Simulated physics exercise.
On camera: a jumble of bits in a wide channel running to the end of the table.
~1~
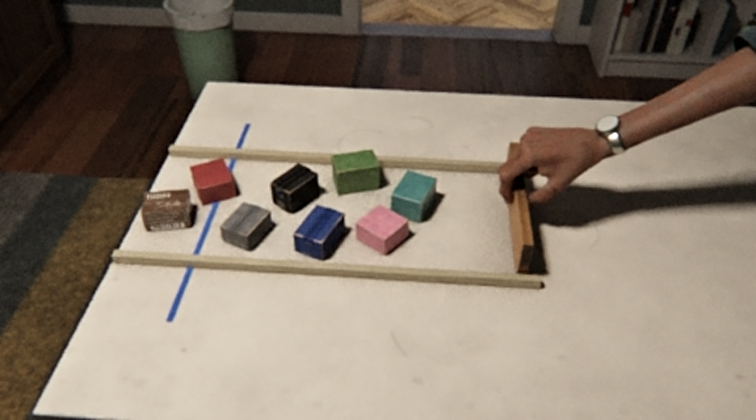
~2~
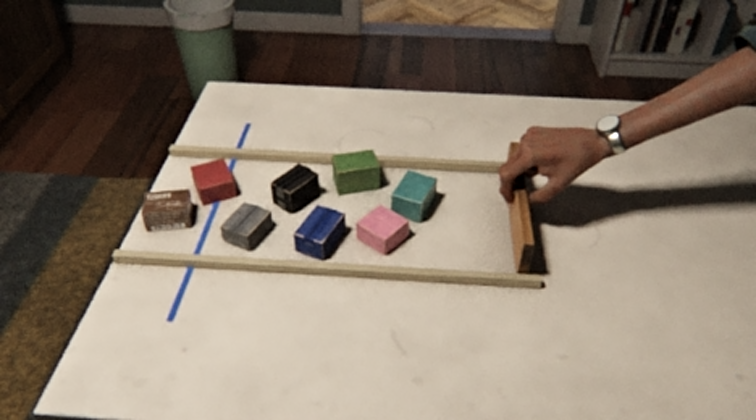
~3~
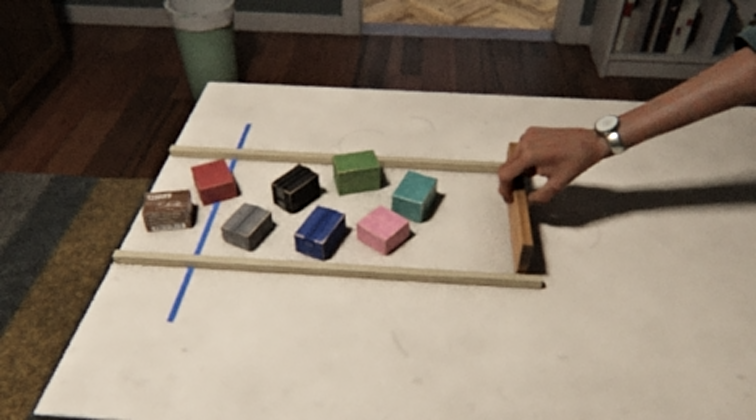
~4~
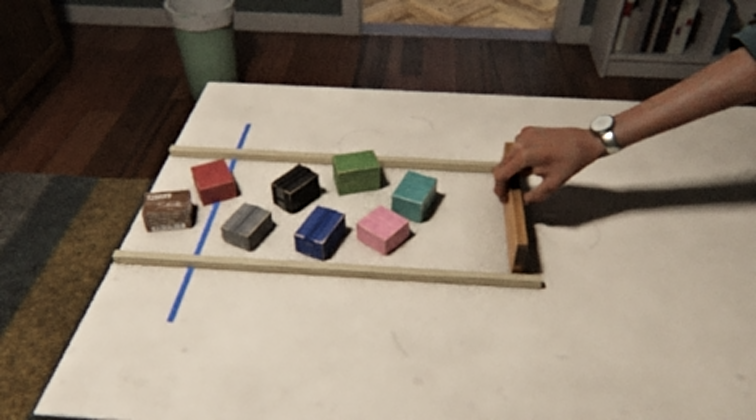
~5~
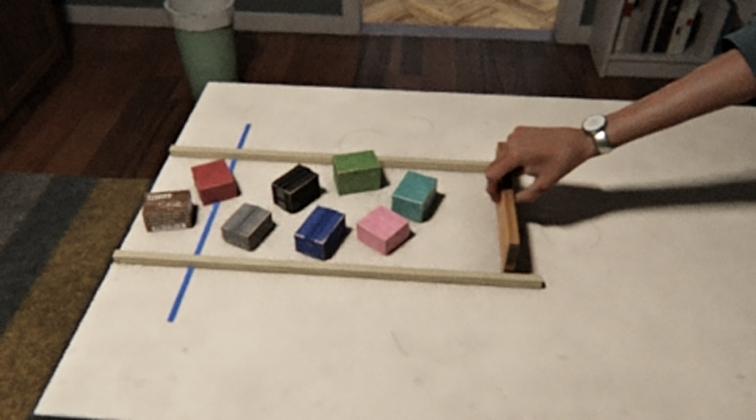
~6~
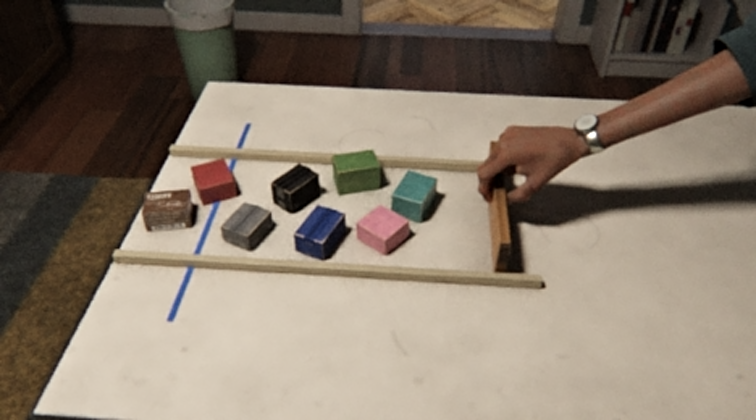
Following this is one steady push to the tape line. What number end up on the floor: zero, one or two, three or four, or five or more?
I expect three or four drops over the end.
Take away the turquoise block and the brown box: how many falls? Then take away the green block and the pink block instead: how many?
First 1, then 2.
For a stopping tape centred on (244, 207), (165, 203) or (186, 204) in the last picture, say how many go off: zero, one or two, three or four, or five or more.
In order, the falls would come to either one or two; more than four; at least five.
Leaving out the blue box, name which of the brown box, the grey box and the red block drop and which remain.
The brown box is lost; the grey box is kept; the red block comes down.
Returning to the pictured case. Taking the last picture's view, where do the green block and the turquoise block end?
Green block: About (207, 160); turquoise block: About (201, 190).
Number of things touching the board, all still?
Well, it touches 3.
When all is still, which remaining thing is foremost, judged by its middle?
I'd say the blue box.
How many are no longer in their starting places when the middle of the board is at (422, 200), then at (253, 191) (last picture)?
Tally: 1; 8.
A little later, none off yet; brown box at rest near (168, 210); red block at rest near (214, 182); grey box at rest near (247, 226).
Next, none off yet; brown box at rest near (168, 210); red block at rest near (214, 182); grey box moving near (236, 227).
Later still, none off yet; brown box shifted about its own width near (129, 206); red block shifted about its own width near (186, 178); grey box shifted well along near (161, 222).
When it is over, the number that fall off is three or four; down, grey box, red block and brown box.
